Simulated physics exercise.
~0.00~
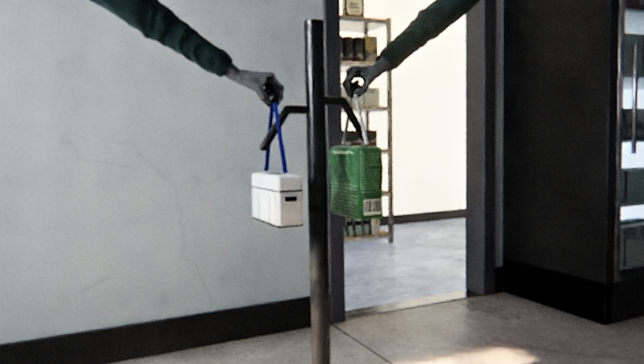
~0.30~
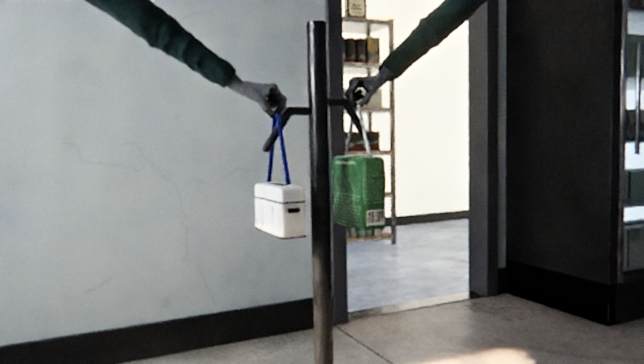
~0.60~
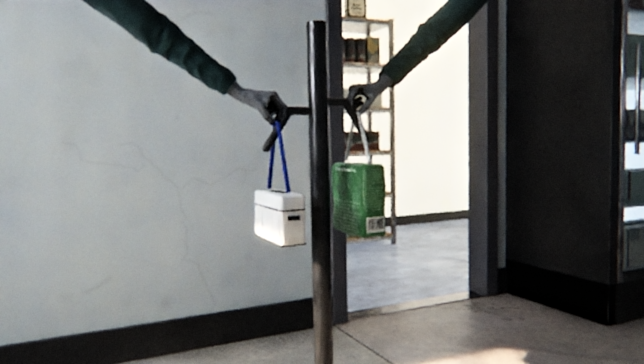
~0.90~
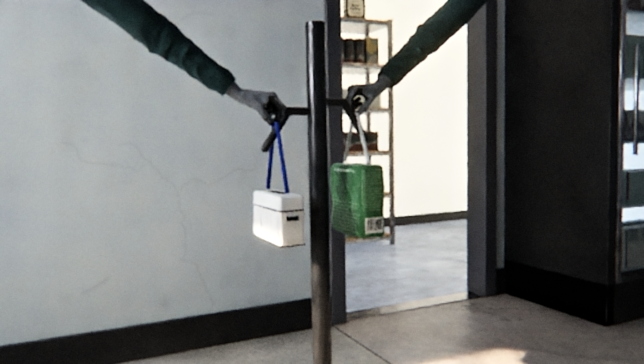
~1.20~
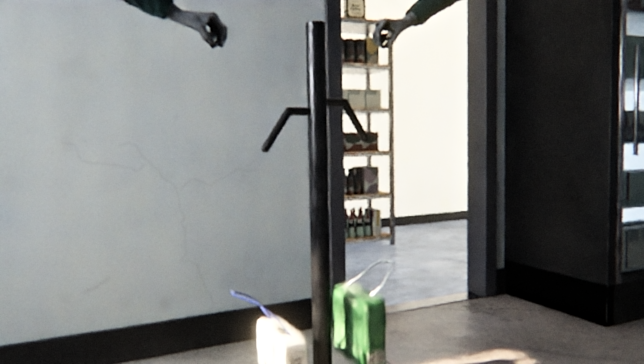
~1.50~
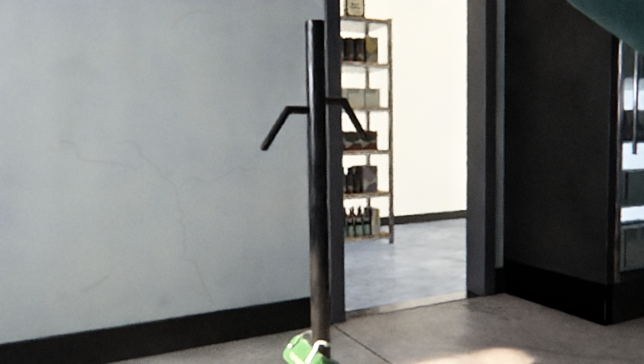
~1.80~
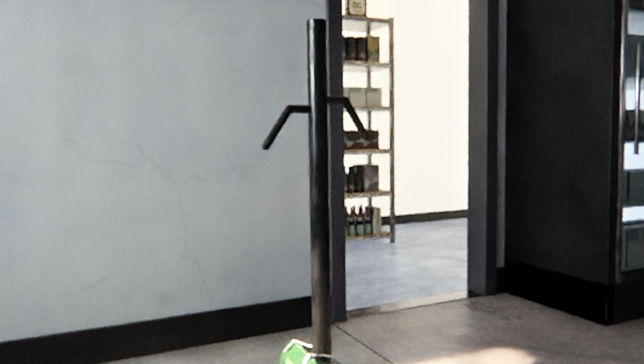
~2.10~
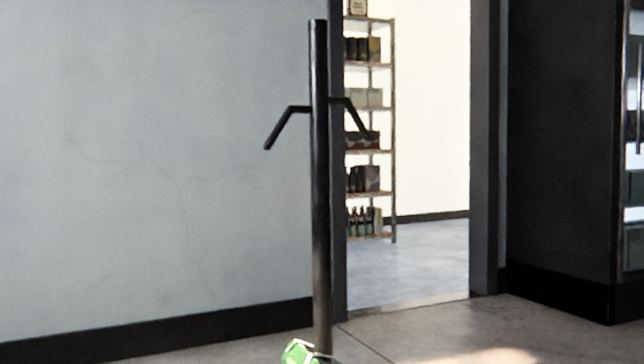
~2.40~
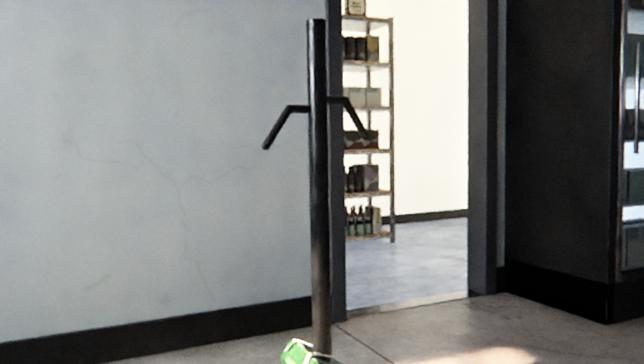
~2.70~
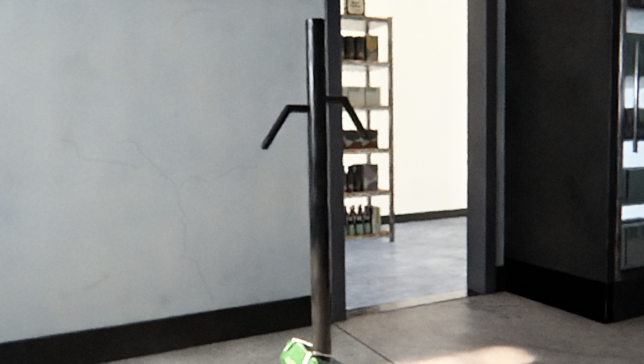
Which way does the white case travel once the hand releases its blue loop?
The white case moves down, falling from the left peg toward the floor.
